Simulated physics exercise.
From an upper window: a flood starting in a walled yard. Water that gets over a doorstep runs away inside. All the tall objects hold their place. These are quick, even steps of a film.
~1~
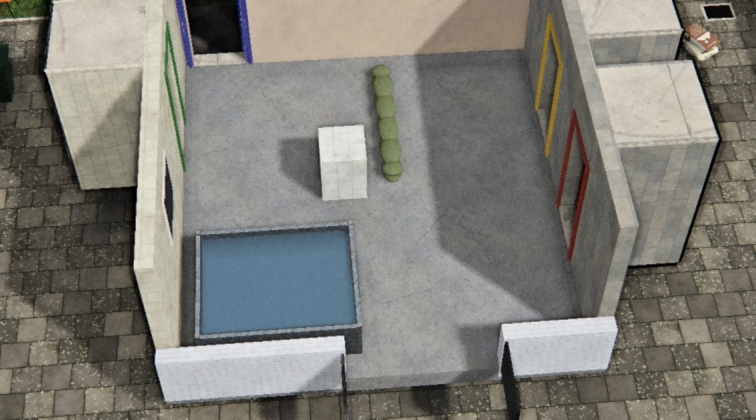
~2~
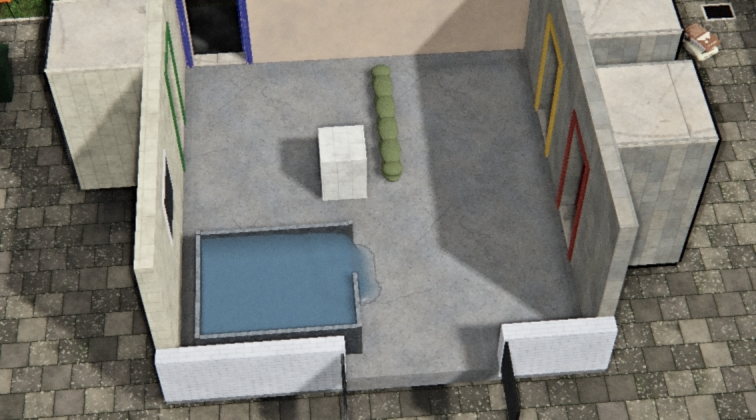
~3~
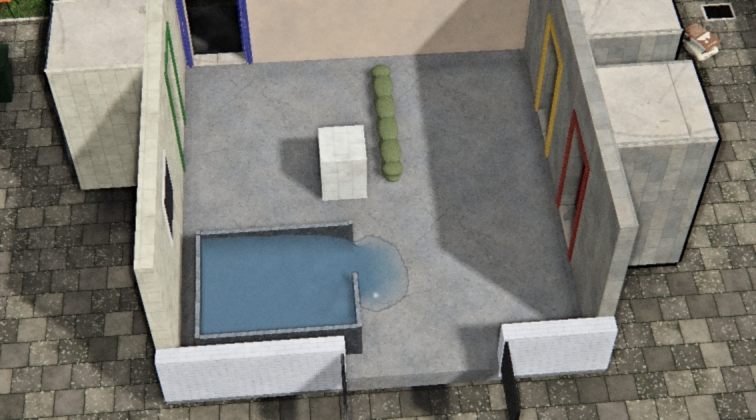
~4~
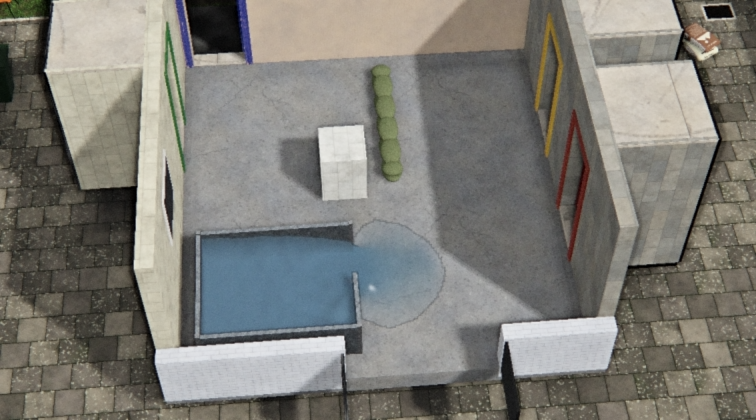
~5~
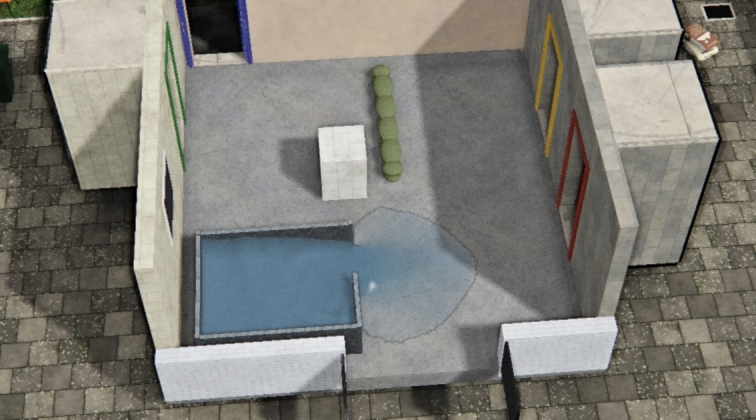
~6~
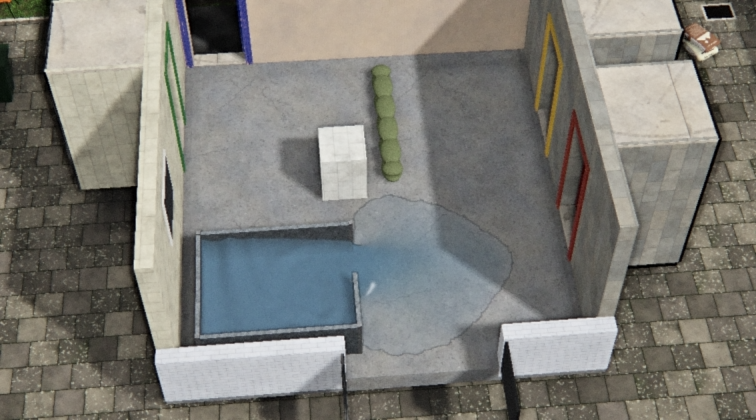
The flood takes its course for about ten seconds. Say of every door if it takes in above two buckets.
In the end: The yellow door takes more than that; the blue door stays under that; the red door takes more than that; the green door stays under that.
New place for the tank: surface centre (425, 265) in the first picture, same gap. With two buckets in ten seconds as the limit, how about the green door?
In short: Green door is under.
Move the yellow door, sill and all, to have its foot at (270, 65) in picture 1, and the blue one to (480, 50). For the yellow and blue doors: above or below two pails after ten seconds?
In short: The yellow one takes less; the blue one is over.
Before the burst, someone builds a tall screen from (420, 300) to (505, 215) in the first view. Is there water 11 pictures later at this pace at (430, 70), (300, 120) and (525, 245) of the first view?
In that order: Free of water, dry, clear.
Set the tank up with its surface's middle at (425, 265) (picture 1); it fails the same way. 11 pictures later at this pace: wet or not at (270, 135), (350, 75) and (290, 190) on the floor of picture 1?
In turn: No water, not flooded, not flooded.
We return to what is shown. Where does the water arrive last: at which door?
The green-painted one.
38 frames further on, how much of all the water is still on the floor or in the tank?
Close to 86 %.
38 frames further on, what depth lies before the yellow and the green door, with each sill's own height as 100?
About 190 and 0 per cent.
A moment on, water covers 30 % of the floor; the yellow door not reached, the blue door not reached, the red door wet at the sill, nothing in, the green door not reached.
Next, water covers 40 % of the floor; the yellow door under two buckets in, the blue door not reached, the red door over two buckets in, the green door not reached.
Then, water covers 40 % of the floor; the yellow door over two buckets in, the blue door not reached, the red door far over two buckets in, the green door not reached.
Later, water covers 55 % of the floor; the yellow door over two buckets in, the blue door not reached, the red door far over two buckets in, the green door not reached.
In the end, water covers 70 % of the floor; the yellow door far over two buckets in, the blue door wet at the sill, nothing in, the red door far over two buckets in, the green door wet at the sill, nothing in.
